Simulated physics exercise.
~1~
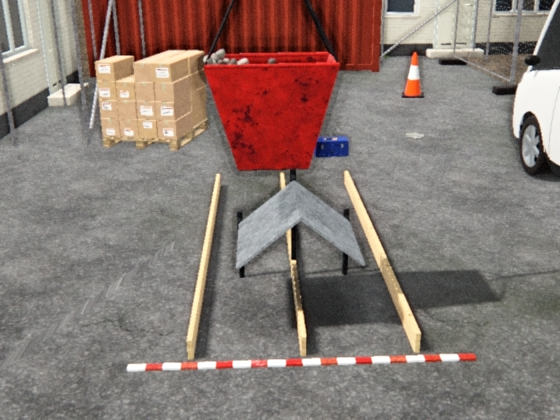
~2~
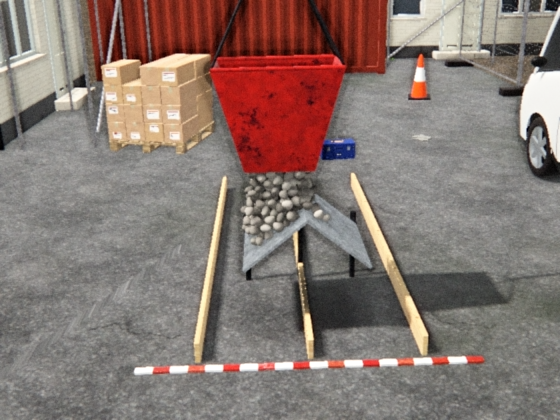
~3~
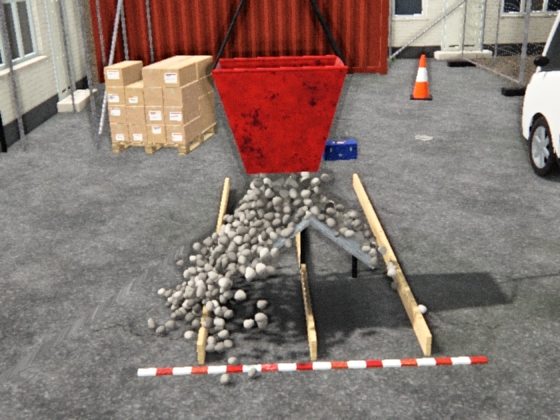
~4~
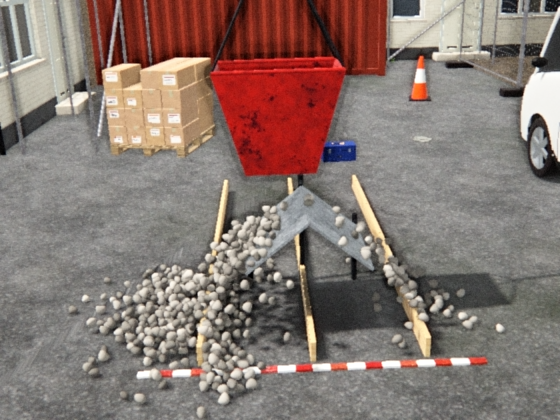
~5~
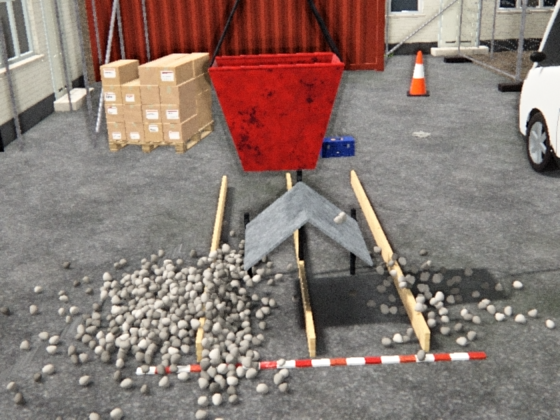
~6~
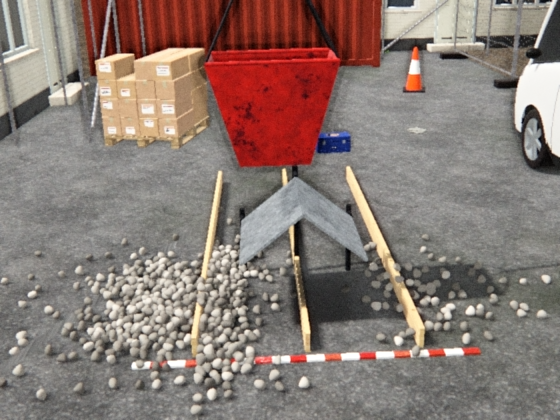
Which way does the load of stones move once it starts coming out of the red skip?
The stones move down, dropping onto the sloping steel and then running down to the ground around the wooden boards.
